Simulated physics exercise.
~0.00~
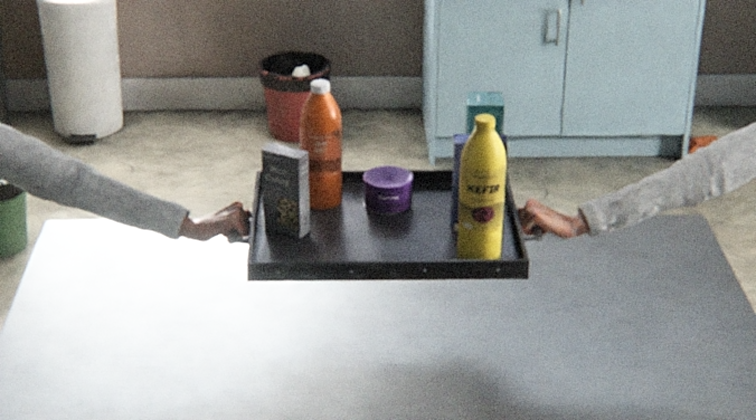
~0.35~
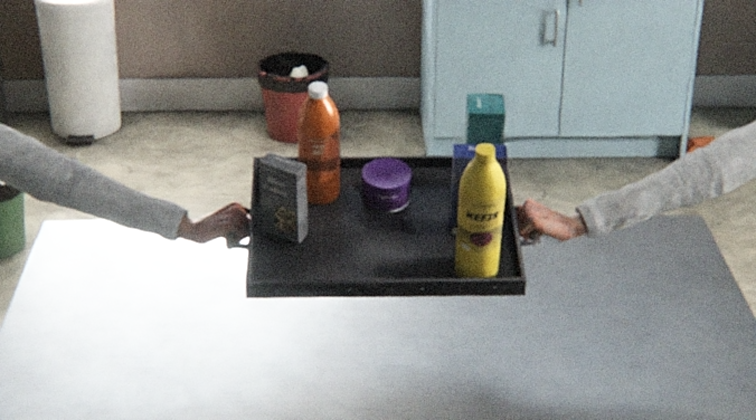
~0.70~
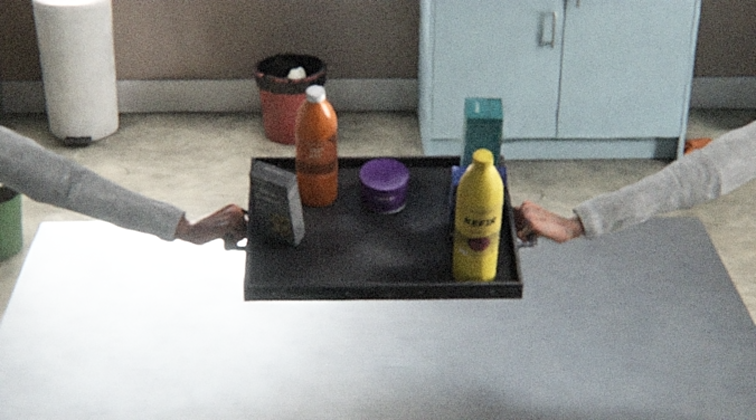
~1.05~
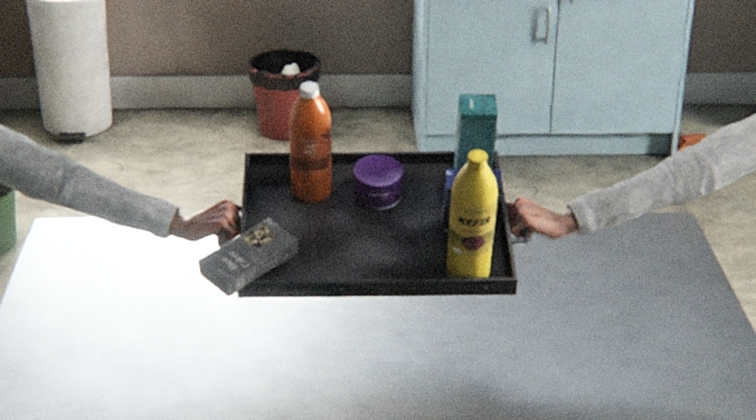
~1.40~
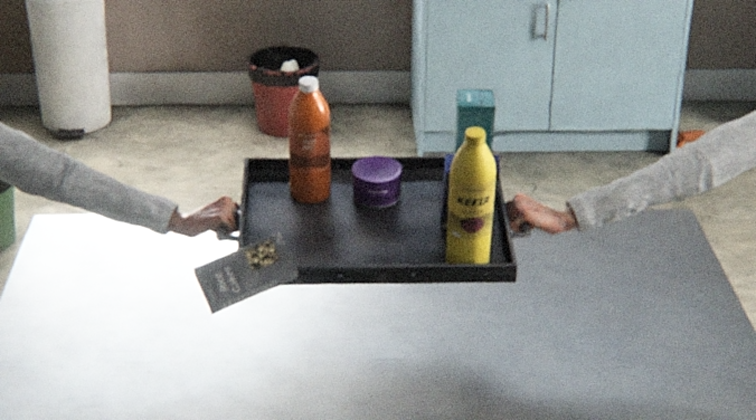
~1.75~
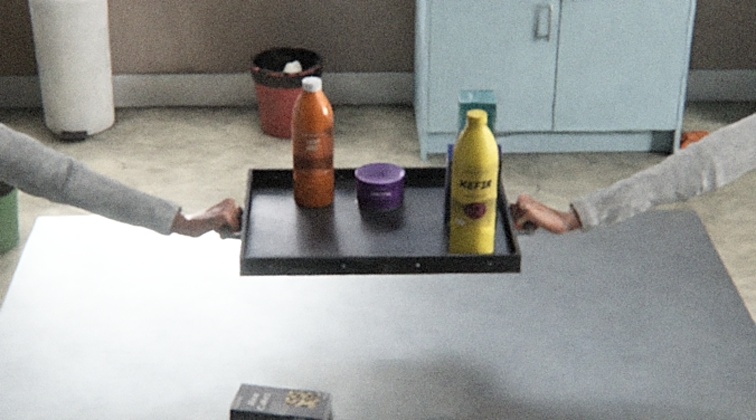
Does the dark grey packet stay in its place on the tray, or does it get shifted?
It gets shifted. The packet topples over the near left edge of the tray and ends up on its side on the table below.
